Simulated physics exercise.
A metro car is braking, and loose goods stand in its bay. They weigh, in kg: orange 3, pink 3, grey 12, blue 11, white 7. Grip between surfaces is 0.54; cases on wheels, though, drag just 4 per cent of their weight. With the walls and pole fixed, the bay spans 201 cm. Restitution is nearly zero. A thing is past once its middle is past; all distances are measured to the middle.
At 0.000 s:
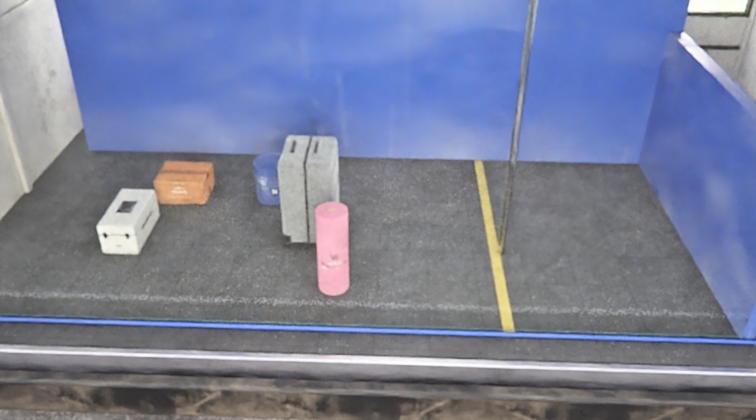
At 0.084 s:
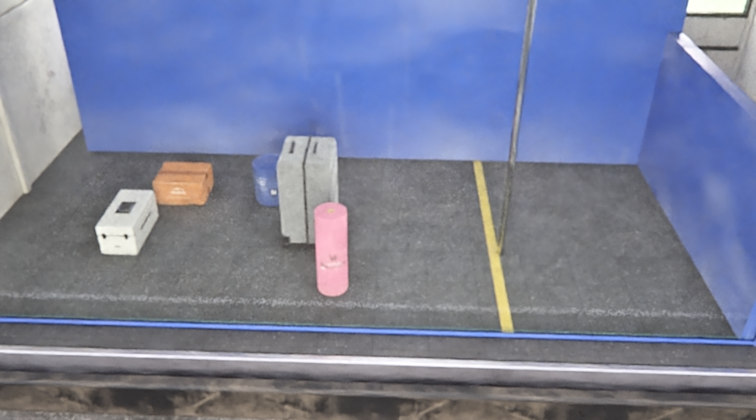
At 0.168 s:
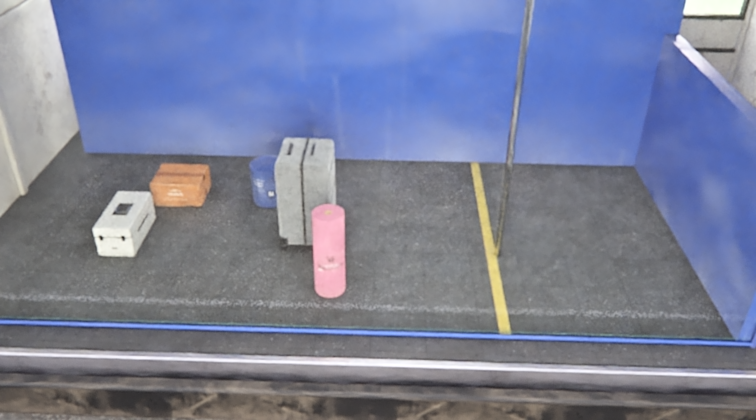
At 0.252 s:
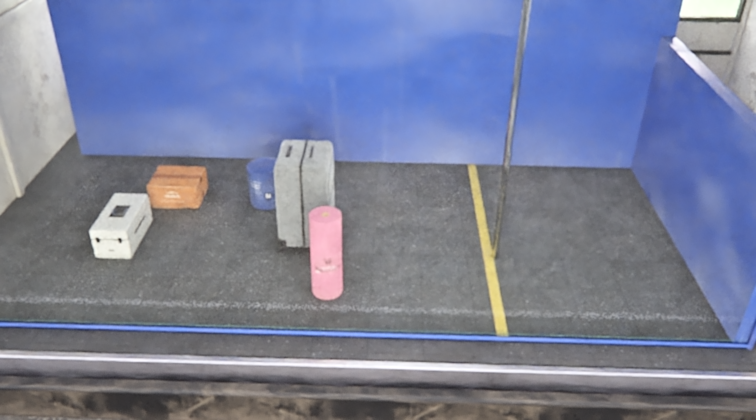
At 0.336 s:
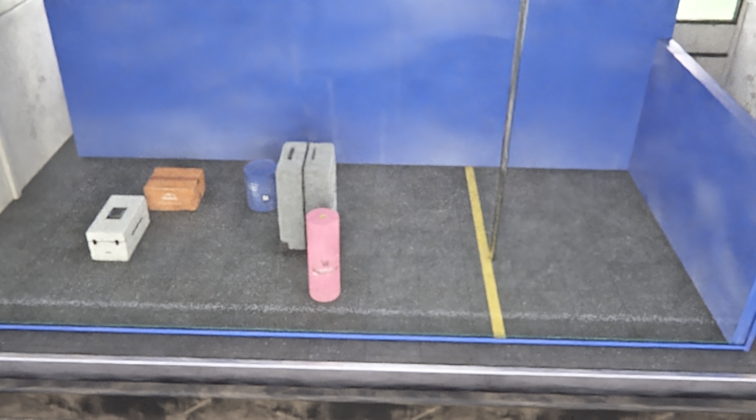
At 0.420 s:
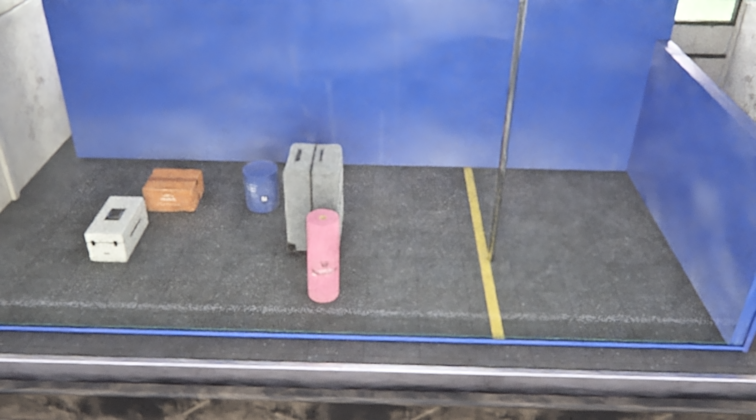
The grey wheeled case shifts slightly right behind the pink roll as other goods stay put.
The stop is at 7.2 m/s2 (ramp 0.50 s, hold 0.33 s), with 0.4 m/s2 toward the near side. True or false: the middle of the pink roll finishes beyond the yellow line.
False.
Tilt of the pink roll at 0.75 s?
Tilt: Around 50°.
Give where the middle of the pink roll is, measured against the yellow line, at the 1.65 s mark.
Short by some 15 cm.
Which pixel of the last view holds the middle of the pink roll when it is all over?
Somewhere close to (468, 290).
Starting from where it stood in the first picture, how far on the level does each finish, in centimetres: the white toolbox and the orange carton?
Movement - white toolbox 35, orange carton 35.
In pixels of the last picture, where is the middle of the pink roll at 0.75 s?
Position, last picture: Approx. (361, 262).
After 0.75 s the pink roll is 77 cm short of the yellow line, tilted 45°, near (361, 262) in the last picture's view.
After 1.15 s the pink roll is 19 cm short of the yellow line, tilted 90°, near (460, 290) in the last picture's view; the grey wheeled case 10 cm past the yellow line, tilted 0°.
After 1.65 s the pink roll is 15 cm short of the yellow line, tilted 90°, near (468, 290) in the last picture's view; the grey wheeled case 56 cm past the yellow line, tilted 0°.
By 3.0 s, orange carton stops short of the yellow line; pink roll stops short of the yellow line; blue bucket stops short of the yellow line; white toolbox stops short of the yellow line.
